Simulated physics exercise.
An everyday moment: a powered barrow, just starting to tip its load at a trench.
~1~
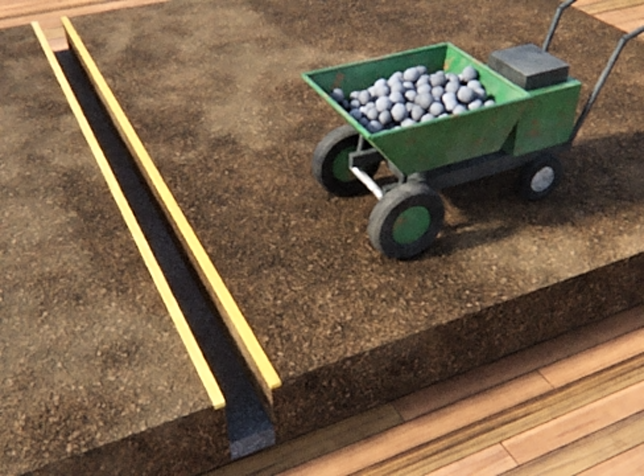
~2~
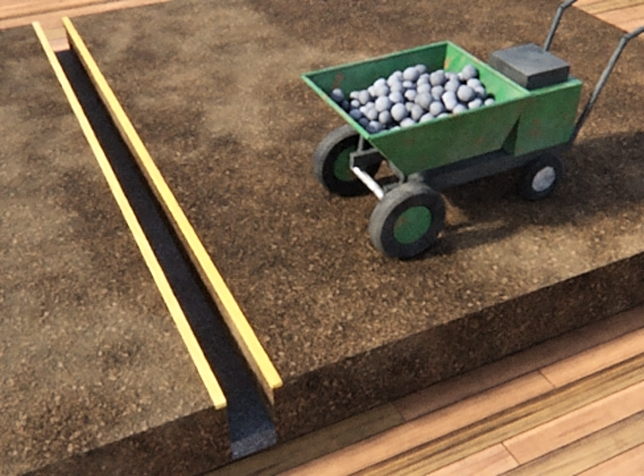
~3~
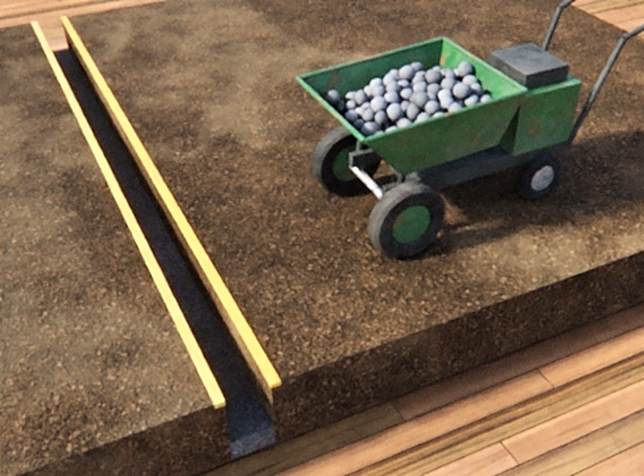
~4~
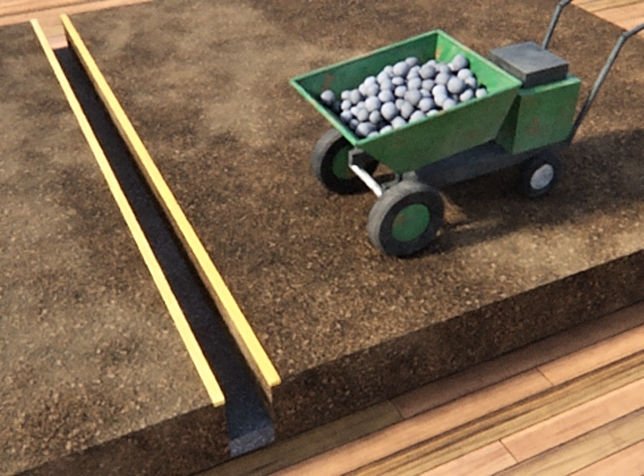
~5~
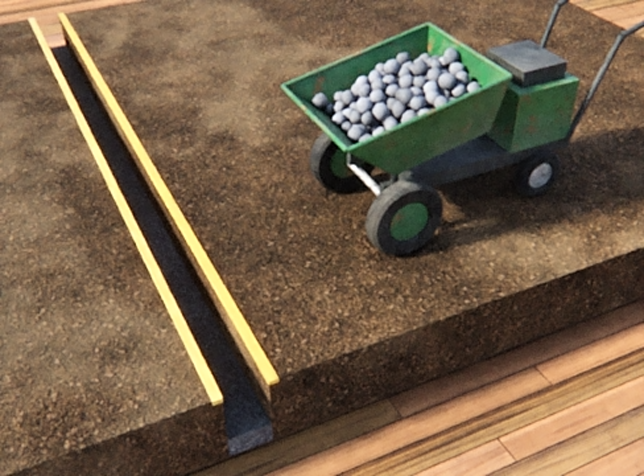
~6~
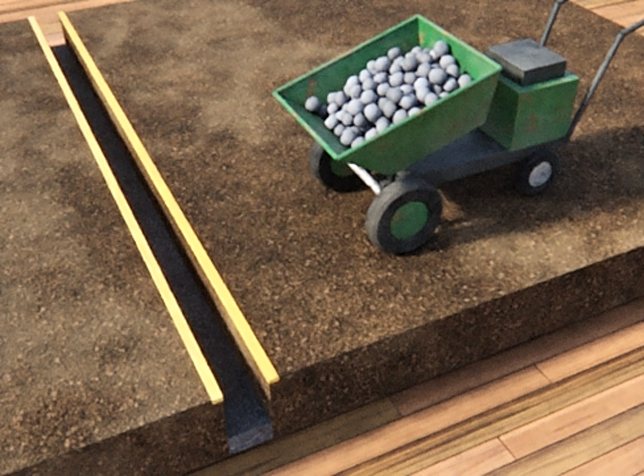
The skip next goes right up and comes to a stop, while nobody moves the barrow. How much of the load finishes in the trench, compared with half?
Predicted result: Mostly out.
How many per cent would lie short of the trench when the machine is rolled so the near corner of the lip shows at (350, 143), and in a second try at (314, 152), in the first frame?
In turn, around 30 per cent and 10 per cent.
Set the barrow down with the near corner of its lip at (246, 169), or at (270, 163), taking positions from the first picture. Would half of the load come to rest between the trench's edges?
Case one - a minority; case two - a minority.
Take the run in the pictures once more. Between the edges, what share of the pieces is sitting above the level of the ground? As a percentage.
0 per cent or so.
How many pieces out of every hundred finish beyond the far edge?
Roughly 0 per cent of the load.
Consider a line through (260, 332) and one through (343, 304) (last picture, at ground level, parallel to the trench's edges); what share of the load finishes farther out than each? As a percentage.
Near 30 % and 80 %.
Shortly afterwards, skip tipped steeply; the whole lot in the skip.
Next, skip tipped steeply; the bulk in the skip; a little short of the trench; only a few in or heaped over the trench; only a few falling.
Some moments later, skip tipped right over; near a quarter in the skip; near half short of the trench; near a quarter in or heaped over the trench; only a few beyond it.
In the end, skip tipped right over; near a quarter in the skip; near half short of the trench; near a quarter in or heaped over the trench; only a few beyond it.
